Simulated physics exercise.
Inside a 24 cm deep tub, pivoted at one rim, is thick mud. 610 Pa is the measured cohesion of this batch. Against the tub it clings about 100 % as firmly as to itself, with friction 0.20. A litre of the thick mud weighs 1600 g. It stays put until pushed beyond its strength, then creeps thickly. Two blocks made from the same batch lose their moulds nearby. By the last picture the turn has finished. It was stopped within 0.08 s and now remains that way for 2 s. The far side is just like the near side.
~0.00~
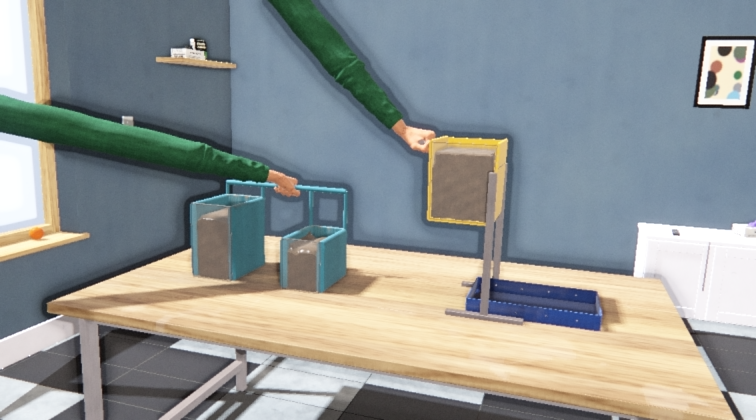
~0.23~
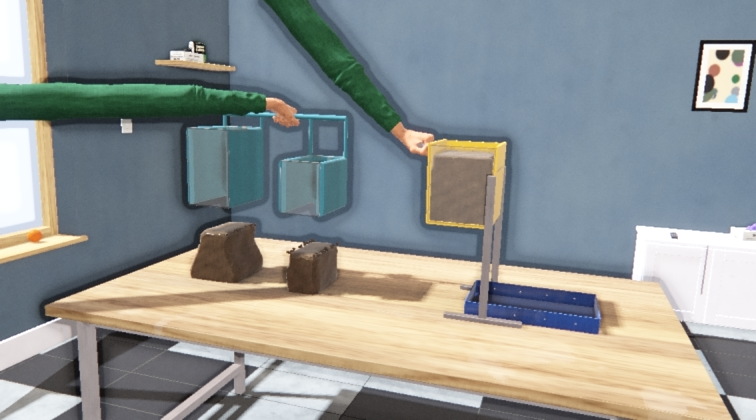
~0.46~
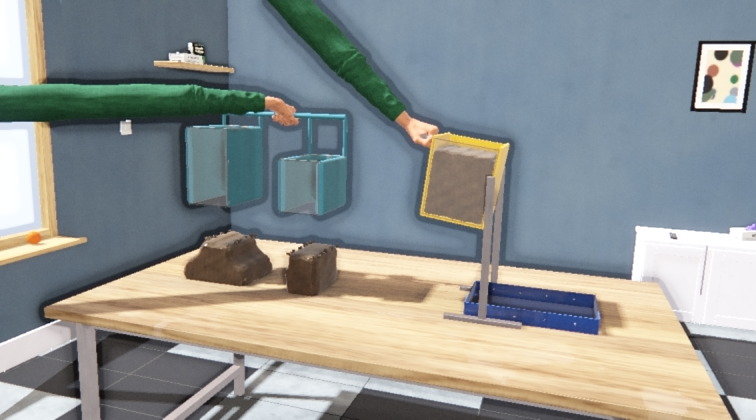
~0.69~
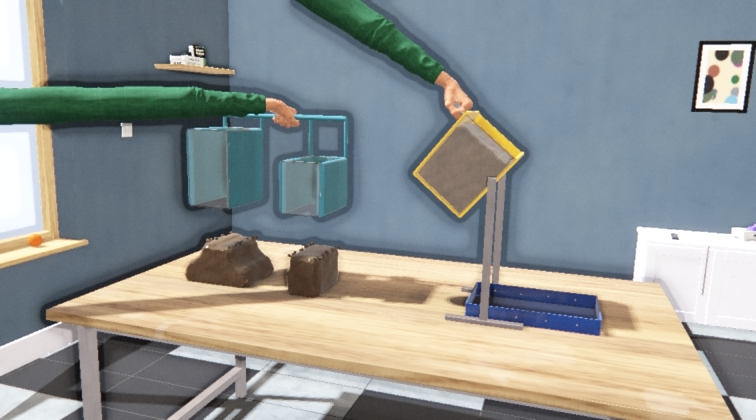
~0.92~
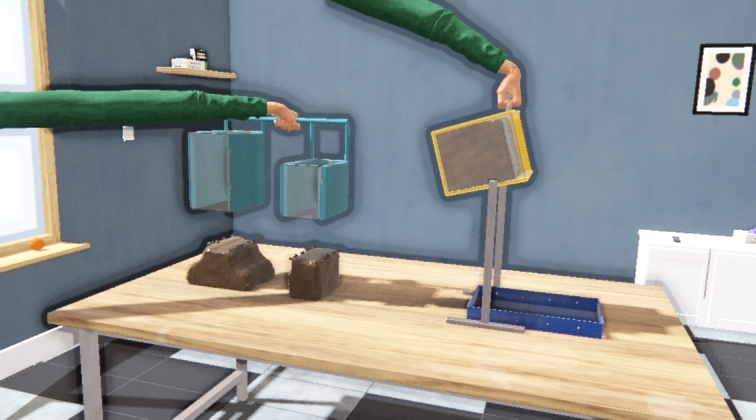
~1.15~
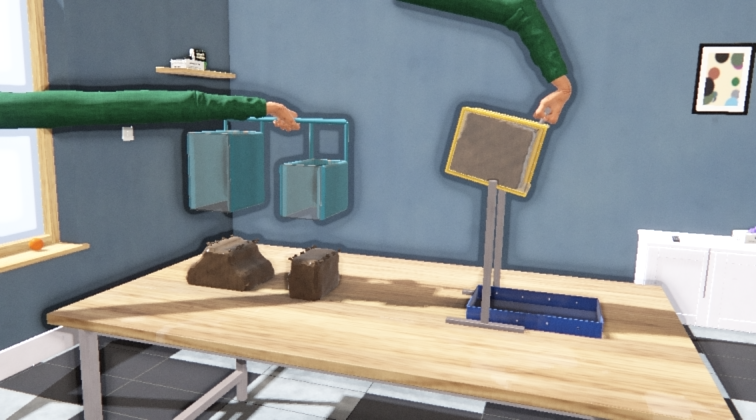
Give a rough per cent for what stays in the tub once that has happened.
Roughly 40 per cent stays in the tub.
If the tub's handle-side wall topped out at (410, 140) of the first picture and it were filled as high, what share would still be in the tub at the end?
30 %.
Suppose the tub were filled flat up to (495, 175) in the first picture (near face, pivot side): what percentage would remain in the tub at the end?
I'd guess around 60 in a hundred.
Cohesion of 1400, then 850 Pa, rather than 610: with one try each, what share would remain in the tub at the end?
Roughly 100 % followed by roughly 100 %.
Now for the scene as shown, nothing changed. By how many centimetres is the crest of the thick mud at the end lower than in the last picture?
Roughly 12 cm.
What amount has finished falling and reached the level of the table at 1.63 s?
I'd say about 0 per cent of it.
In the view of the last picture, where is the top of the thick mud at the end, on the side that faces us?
The highest point sits at around (478, 154).
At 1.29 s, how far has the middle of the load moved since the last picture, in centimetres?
Something like 3 cm, I'd say.
After 1.29 s, the tub is at 103 degrees and holds 97 %.
After 1.46 s, the tub is at 103 degrees and holds 66 %.
After 1.63 s, the tub is at 103 degrees and holds 46 %.
After 1.80 s, the tub is at 103 degrees and holds 40 %.
After 3.15 s, the tub is at 103 degrees and holds 40 %.
